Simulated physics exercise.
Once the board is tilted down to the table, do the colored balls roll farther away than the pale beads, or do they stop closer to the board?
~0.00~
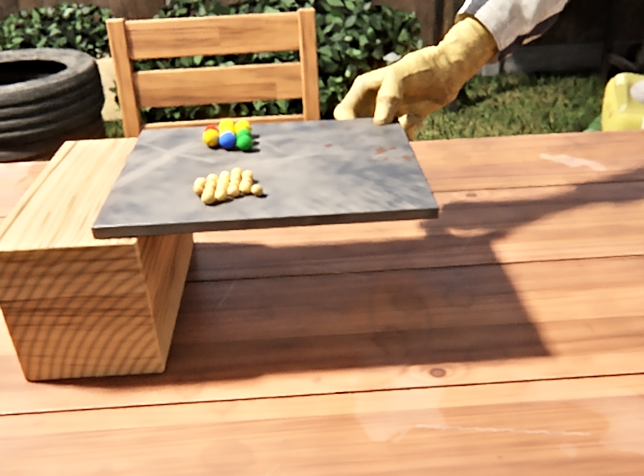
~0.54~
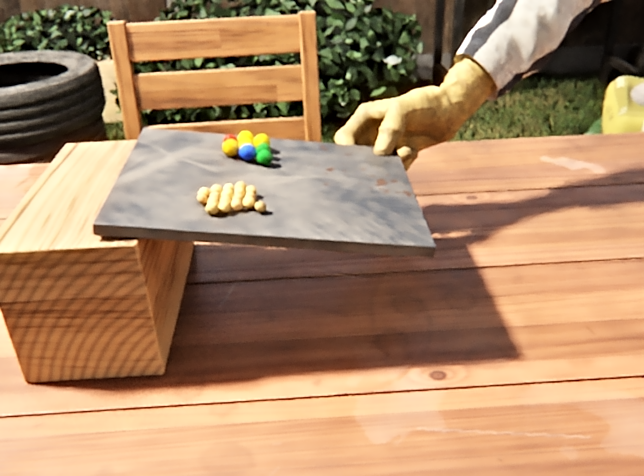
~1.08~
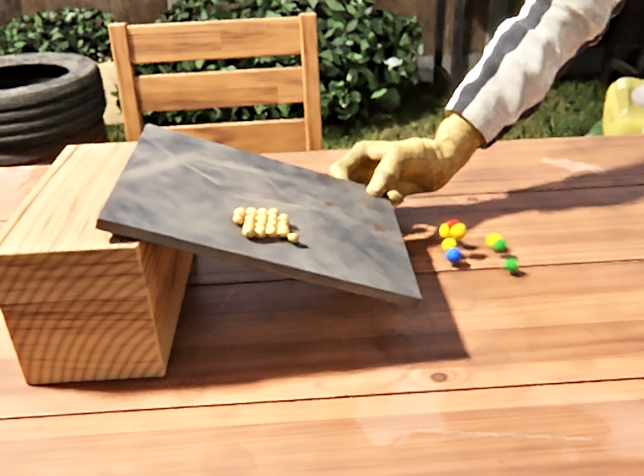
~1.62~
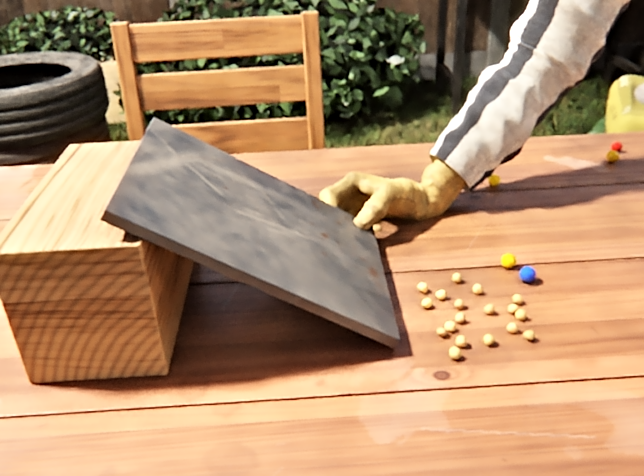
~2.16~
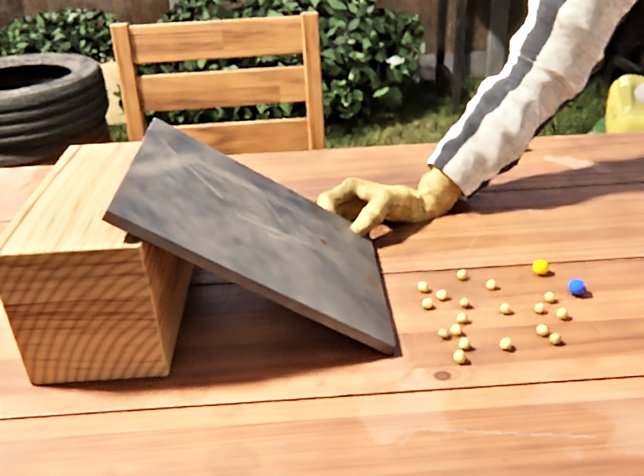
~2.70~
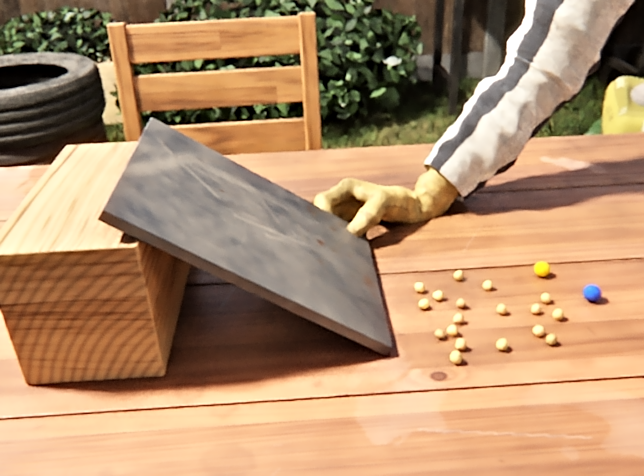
The colored balls roll farther, with most of them gone from the table, while the pale beads end up scattered close to the board's lower edge.
